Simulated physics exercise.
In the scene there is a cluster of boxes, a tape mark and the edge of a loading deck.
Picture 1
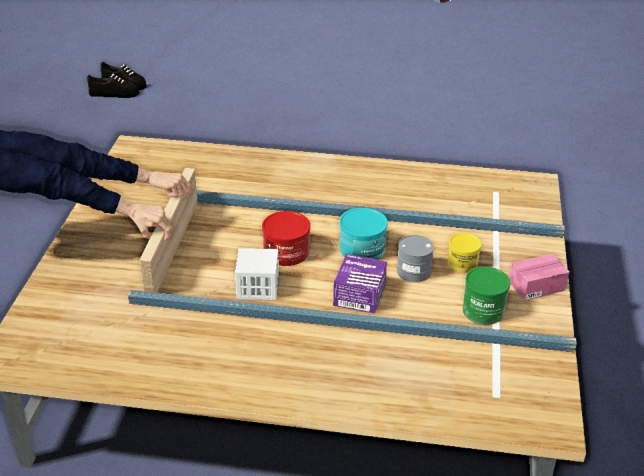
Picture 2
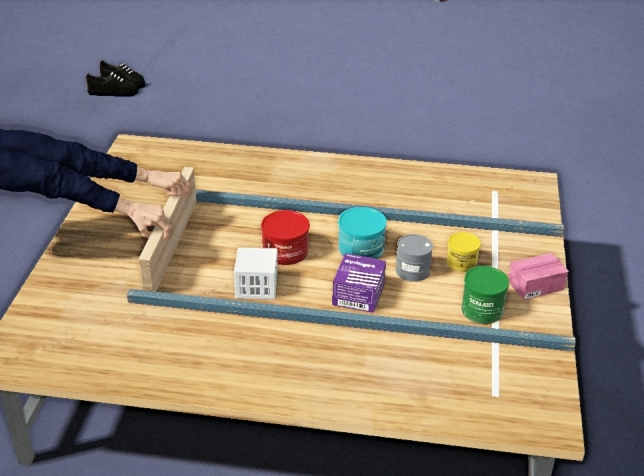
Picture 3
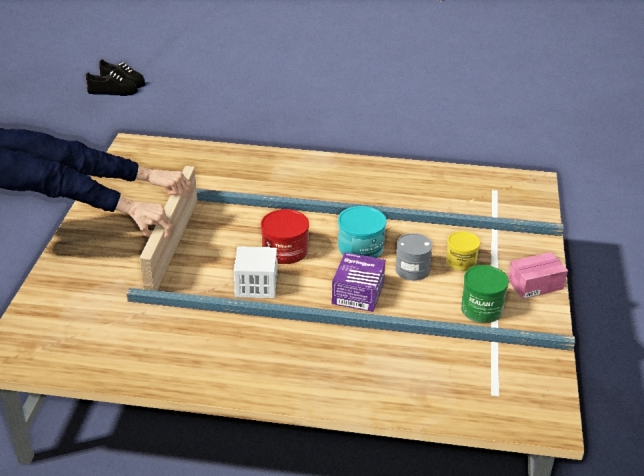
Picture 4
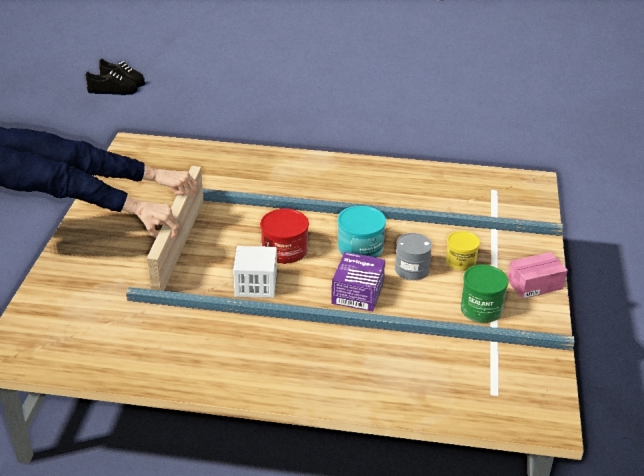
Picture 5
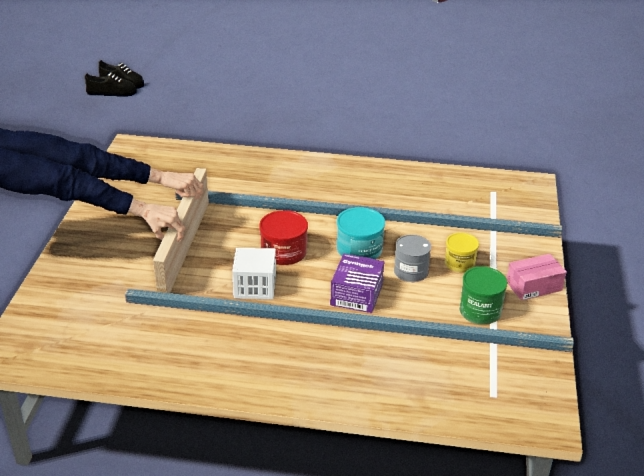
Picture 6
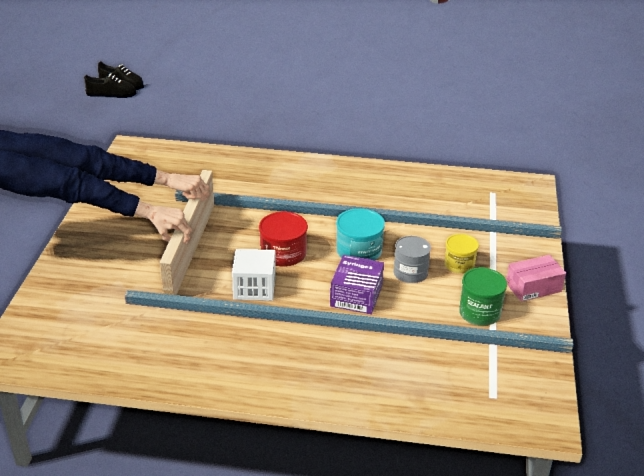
Two hands slid an upright wooden plank slightly to the right across a table, between two blue rails, while the colourful tubs and boxes ahead of it, near a white tape line, stayed practically still.
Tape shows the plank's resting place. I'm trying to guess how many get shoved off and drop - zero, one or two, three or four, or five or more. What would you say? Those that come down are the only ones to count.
Fallen: One or two.
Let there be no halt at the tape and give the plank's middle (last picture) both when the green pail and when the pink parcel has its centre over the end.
I'd put it close to (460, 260), and close to (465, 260) for the other one.
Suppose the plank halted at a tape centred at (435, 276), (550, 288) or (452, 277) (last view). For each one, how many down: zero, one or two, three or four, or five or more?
Result per tape, in order - no fall at all / five or over / zero.
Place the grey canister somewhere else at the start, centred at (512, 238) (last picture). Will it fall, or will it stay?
In that case it holds its spot.
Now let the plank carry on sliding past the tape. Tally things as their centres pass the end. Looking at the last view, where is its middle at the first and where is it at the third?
About (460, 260), then about (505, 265).
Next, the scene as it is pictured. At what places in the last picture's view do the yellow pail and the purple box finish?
In the last picture the yellow pail sits around (552, 257) and the purple box around (558, 314).
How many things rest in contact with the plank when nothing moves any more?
It's 3 of them.
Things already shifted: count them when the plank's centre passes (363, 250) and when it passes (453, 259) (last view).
That gives 5 for the first and 8 for the second.
Soon after, none off yet; pink parcel at rest near (535, 278); green pail at rest near (482, 297); yellow pail at rest near (461, 254).
After that, none off yet; pink parcel at rest near (535, 278); green pail displaced a little near (491, 298); yellow pail displaced a little near (471, 255).
In the end, the number that fall off is one or two; gone, green pail and pink parcel.
